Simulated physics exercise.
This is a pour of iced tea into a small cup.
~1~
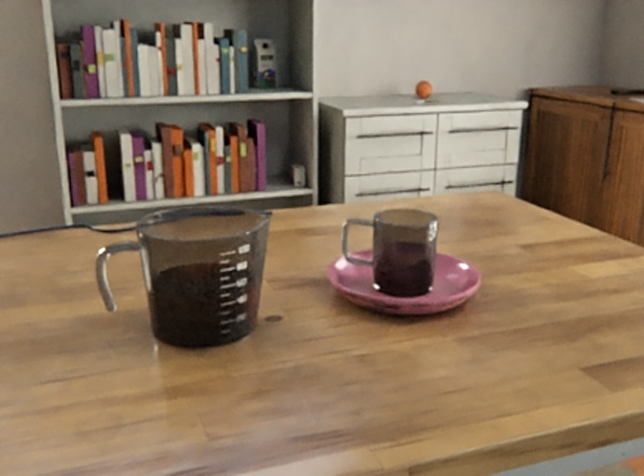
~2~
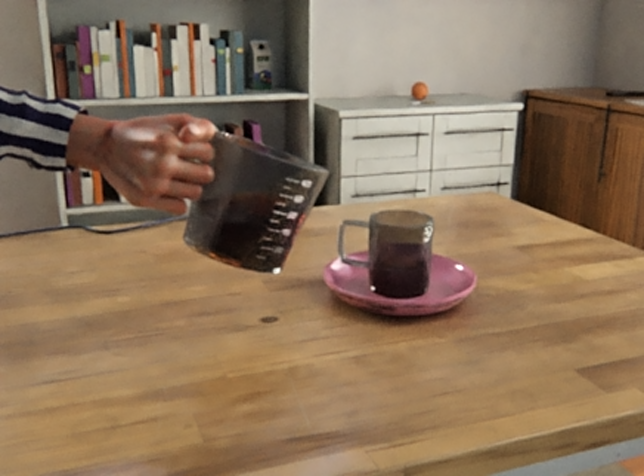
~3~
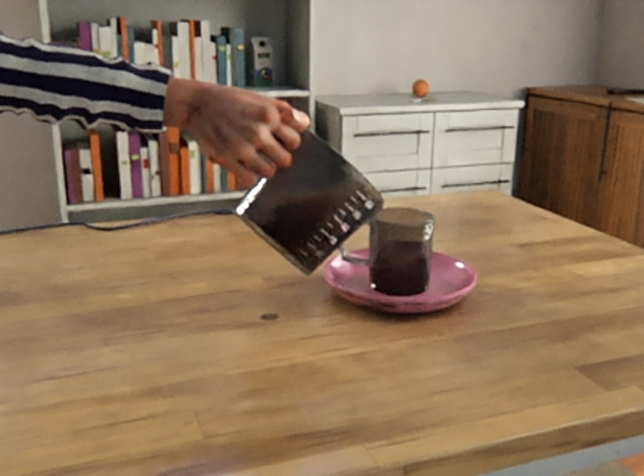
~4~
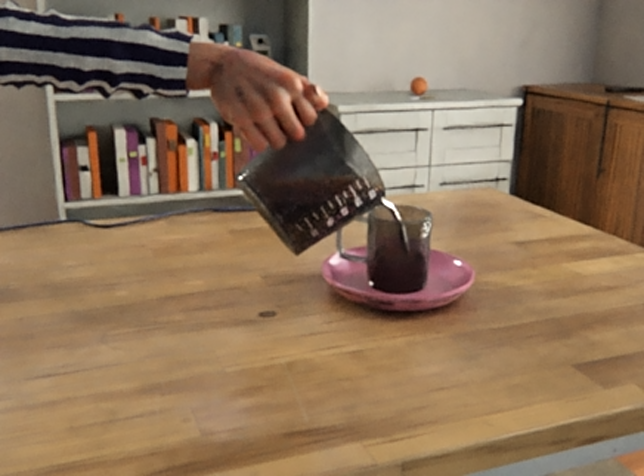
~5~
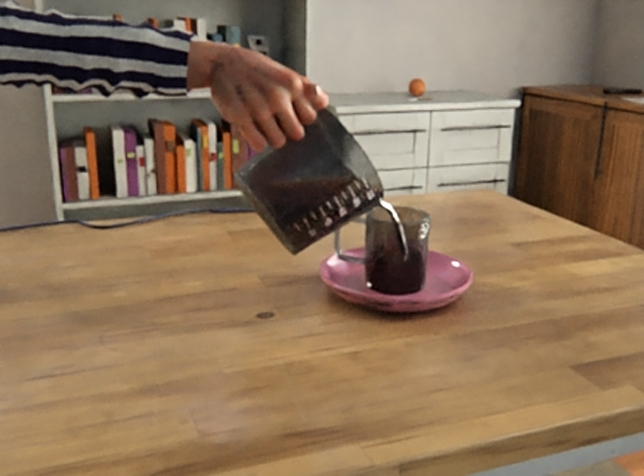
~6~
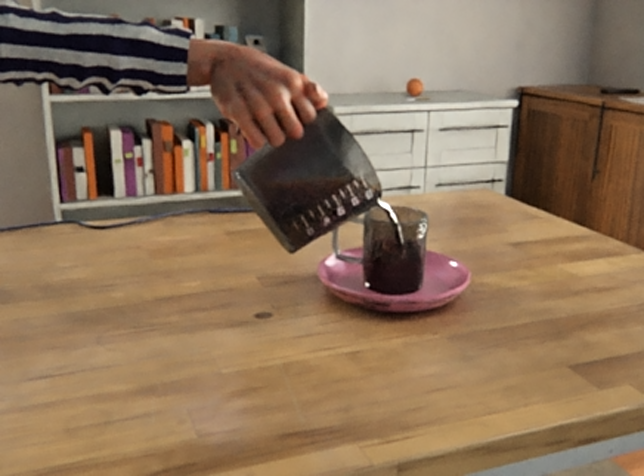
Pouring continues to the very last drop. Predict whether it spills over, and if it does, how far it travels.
It spills onto the saucer only.
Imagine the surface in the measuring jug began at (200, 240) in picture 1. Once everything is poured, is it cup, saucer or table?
Outcome: Overflow to the top.
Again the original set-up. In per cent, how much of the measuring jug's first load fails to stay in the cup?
Close to 45 %.
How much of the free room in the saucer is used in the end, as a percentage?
Close to 60 per cent.
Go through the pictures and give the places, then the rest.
At the start; measuring jug (202, 272) about half full; cup (404, 250) about a quarter full; saucer (440, 303) dry, in the first picture.
A hand has the measuring jug; measuring jug about half full, surface at (248, 208); cup about a quarter full, surface at (399, 268), in the second picture.
The measuring jug is tipped; measuring jug (308, 202) tipped 45° with all of its load; cup (401, 248) about a quarter full, in the third picture.
The stream is running; measuring jug (310, 182) tipped 55° with nearly all of its load; cup about a third full, surface at (398, 258), in the fourth picture.
The stream is running; measuring jug (309, 182) tipped 55° with nearly all of its load; cup (396, 247) about a third full, in the fifth picture.
The stream is running; measuring jug (307, 181) tipped 60° with nearly all of its load; cup about half full, surface at (394, 253); saucer (430, 300) dry, in the sixth picture.
Shortly, the cup is full to the brim; the saucer is dry.
Then, the cup is full to the brim; the saucer is wet, with room to spare.
At the finish, the cup is full to the brim; the saucer is wet, with room to spare.
